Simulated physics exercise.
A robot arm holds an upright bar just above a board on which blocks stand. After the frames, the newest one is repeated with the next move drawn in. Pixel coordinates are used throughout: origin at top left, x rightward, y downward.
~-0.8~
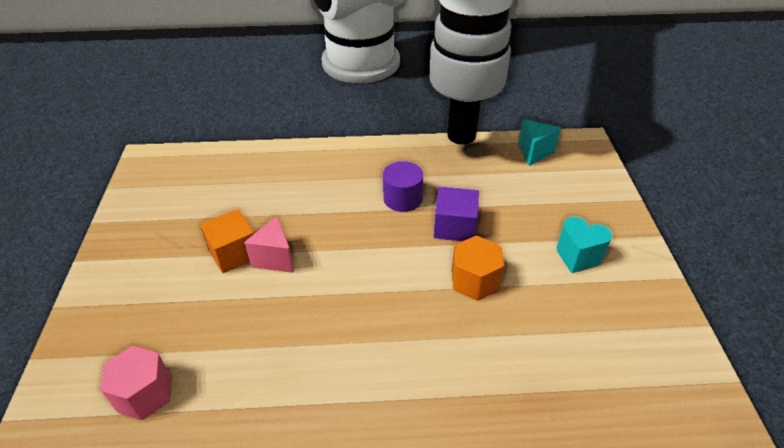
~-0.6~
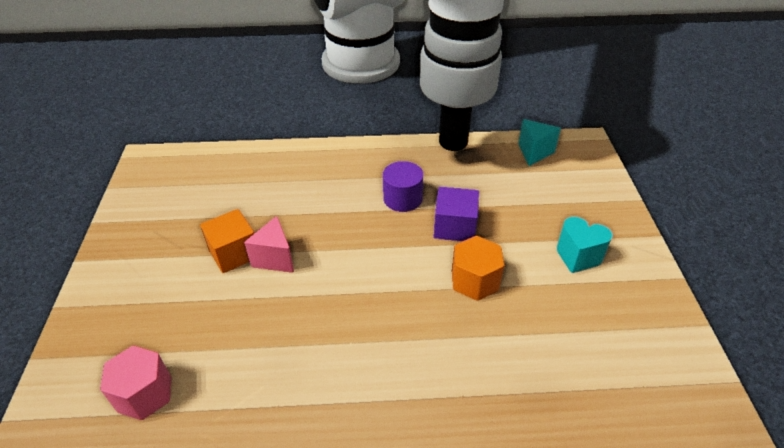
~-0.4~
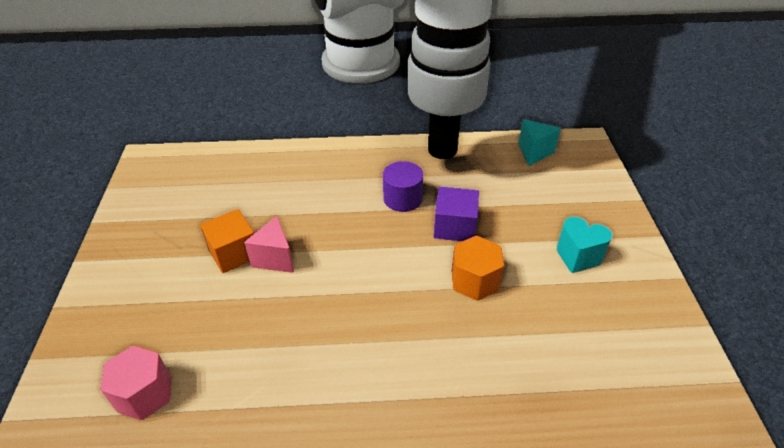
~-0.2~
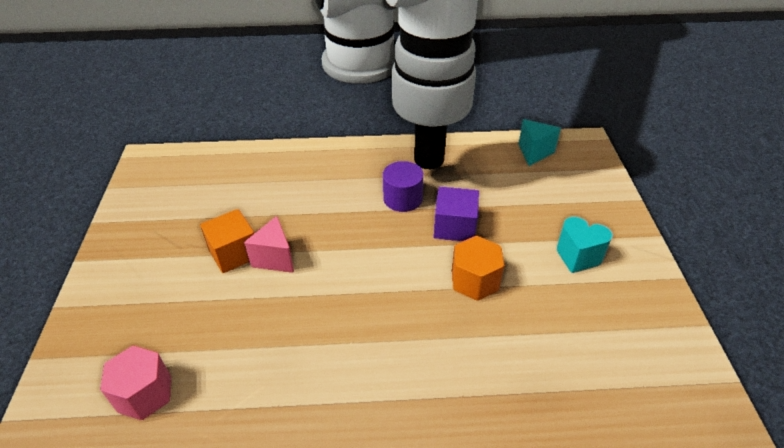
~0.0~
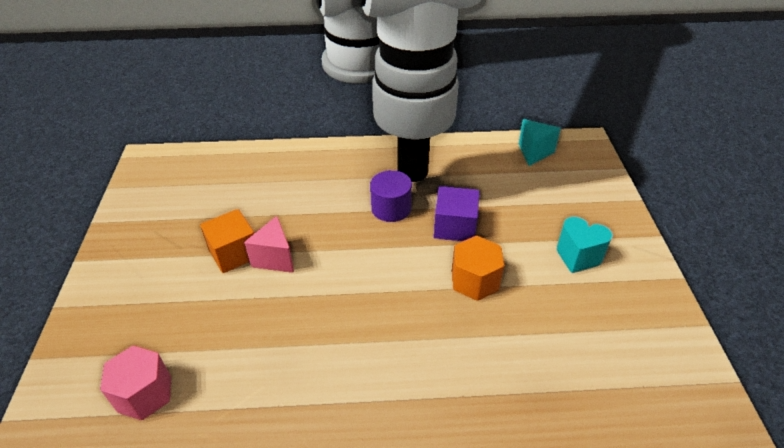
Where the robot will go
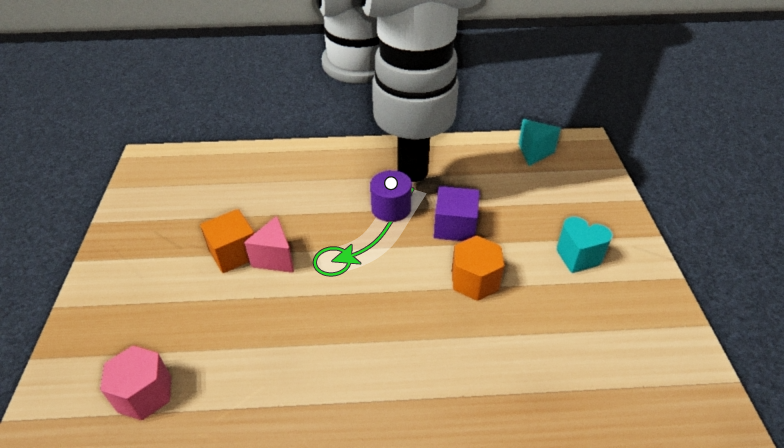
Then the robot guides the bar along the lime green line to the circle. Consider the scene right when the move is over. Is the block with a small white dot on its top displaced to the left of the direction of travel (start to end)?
It seems not.
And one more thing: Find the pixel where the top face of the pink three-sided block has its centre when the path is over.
It should be at about (251, 243).
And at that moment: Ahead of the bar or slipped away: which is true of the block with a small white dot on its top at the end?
I think the bar keeps pushing the block with a small white dot on its top along right to the end.
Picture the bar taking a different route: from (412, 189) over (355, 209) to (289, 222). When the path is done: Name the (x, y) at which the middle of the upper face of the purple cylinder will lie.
Somewhere near (349, 212).
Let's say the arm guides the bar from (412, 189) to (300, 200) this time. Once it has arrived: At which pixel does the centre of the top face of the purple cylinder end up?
At the end it should sit near (365, 193).
Path on the board, from (412, 189) by way of (395, 216) and (373, 244) to (332, 261); the dot is on the purple cylinder.
On the path given first. One third of the way, bar (395, 200); purple cylinder (364, 207).
Two thirds of the way, bar (372, 228); purple cylinder (332, 226).
At the end, bar (330, 245); orange square piece (224, 227); pink three-sided block (251, 243), turned 20° clockwise; purple cylinder (288, 241); purple square piece in place.
